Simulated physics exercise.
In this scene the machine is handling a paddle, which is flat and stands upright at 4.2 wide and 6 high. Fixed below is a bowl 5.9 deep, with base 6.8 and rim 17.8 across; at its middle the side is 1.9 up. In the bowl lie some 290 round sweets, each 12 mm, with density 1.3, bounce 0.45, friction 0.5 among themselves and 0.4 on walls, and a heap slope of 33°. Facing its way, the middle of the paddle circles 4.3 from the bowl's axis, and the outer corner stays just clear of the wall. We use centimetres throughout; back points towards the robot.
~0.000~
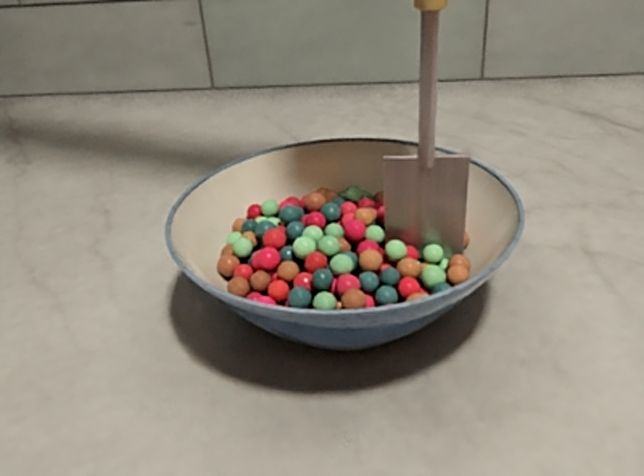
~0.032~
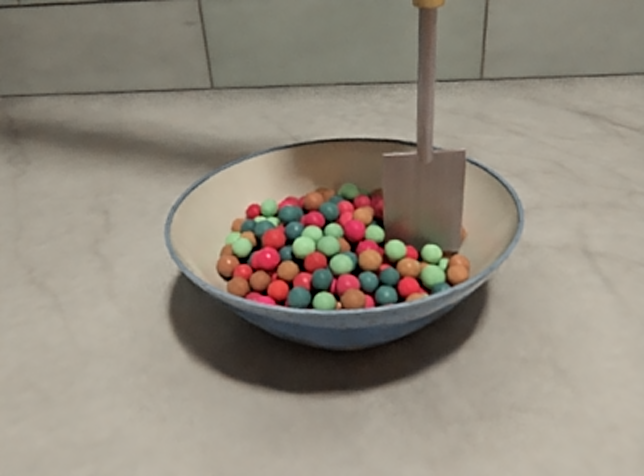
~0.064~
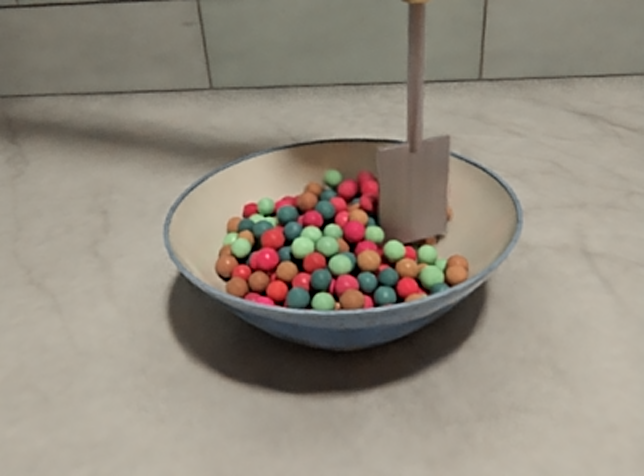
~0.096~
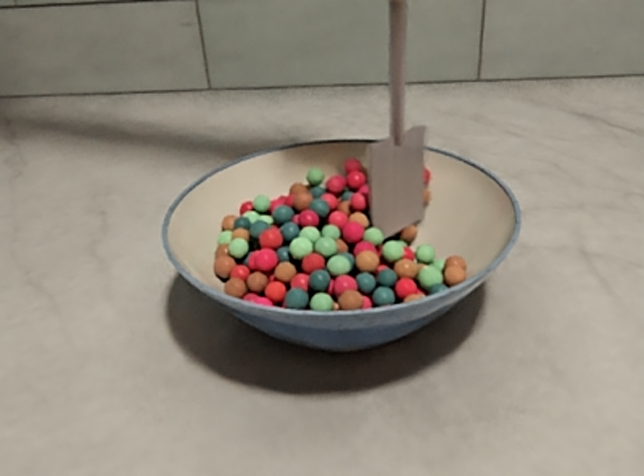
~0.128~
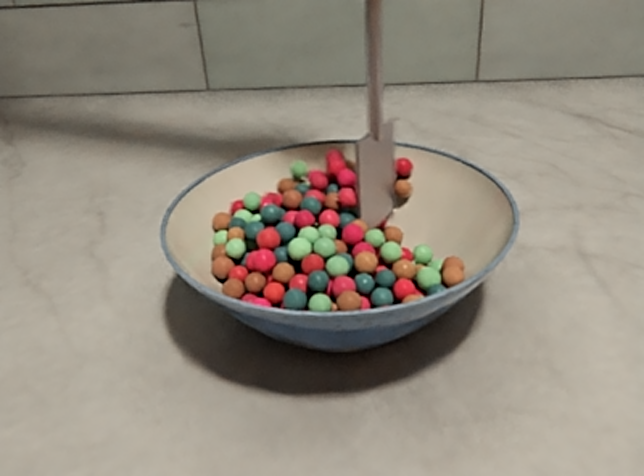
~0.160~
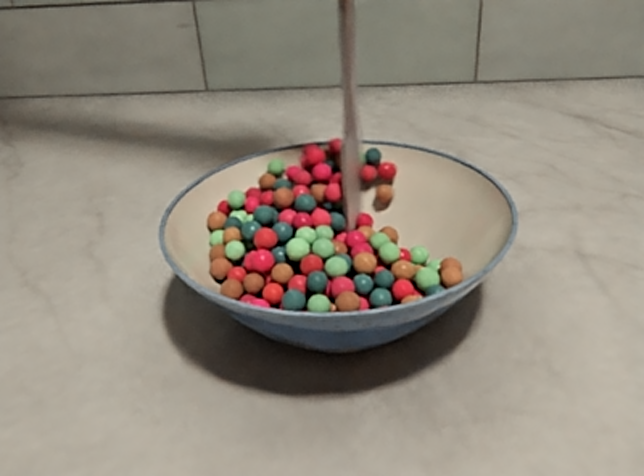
A flat metal paddle sweeps left through colourful balls in a bowl, turning edge-on and heaping them.
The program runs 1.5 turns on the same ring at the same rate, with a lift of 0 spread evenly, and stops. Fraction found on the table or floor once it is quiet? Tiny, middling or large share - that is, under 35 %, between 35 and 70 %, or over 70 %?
The share is tiny, under 35 %.
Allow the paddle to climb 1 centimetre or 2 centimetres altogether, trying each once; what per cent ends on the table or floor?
Some 20 and some 20 per cent.
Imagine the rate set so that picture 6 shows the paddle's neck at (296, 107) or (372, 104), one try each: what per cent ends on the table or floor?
Around 40 and 20 per cent respectively.
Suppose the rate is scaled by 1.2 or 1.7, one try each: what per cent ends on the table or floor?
I'd expect near 35 per cent, then near 50 per cent.
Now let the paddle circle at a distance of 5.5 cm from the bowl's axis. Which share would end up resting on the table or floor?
Roughly 10 percent, I'd expect.
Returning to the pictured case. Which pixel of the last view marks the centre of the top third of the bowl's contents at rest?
Somewhere close to (261, 270).
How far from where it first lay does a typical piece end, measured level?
I'd put it at roughly 8 centimetres.
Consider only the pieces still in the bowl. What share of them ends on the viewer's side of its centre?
I'd put it near 65 per cent.
After 0.47 s, 260° round, highest piece 8 above the table; 254 in the bowl, 26 on the table or floor, 7 in flight or on the tool.
After 0.78 s, 79° round, highest piece 8 above the table; 227 in the bowl, 56 on the table or floor, 4 in flight or on the tool.
After 1.14 s, 180° round, highest piece 7 above the table; 214 in the bowl, 73 on the table or floor.
After 1.84 s, 180° round, highest piece 7 above the table; 214 in the bowl, 73 on the table or floor.
In the end, 214 in the bowl, 73 on the table or floor. That is 25 % on the table or floor.
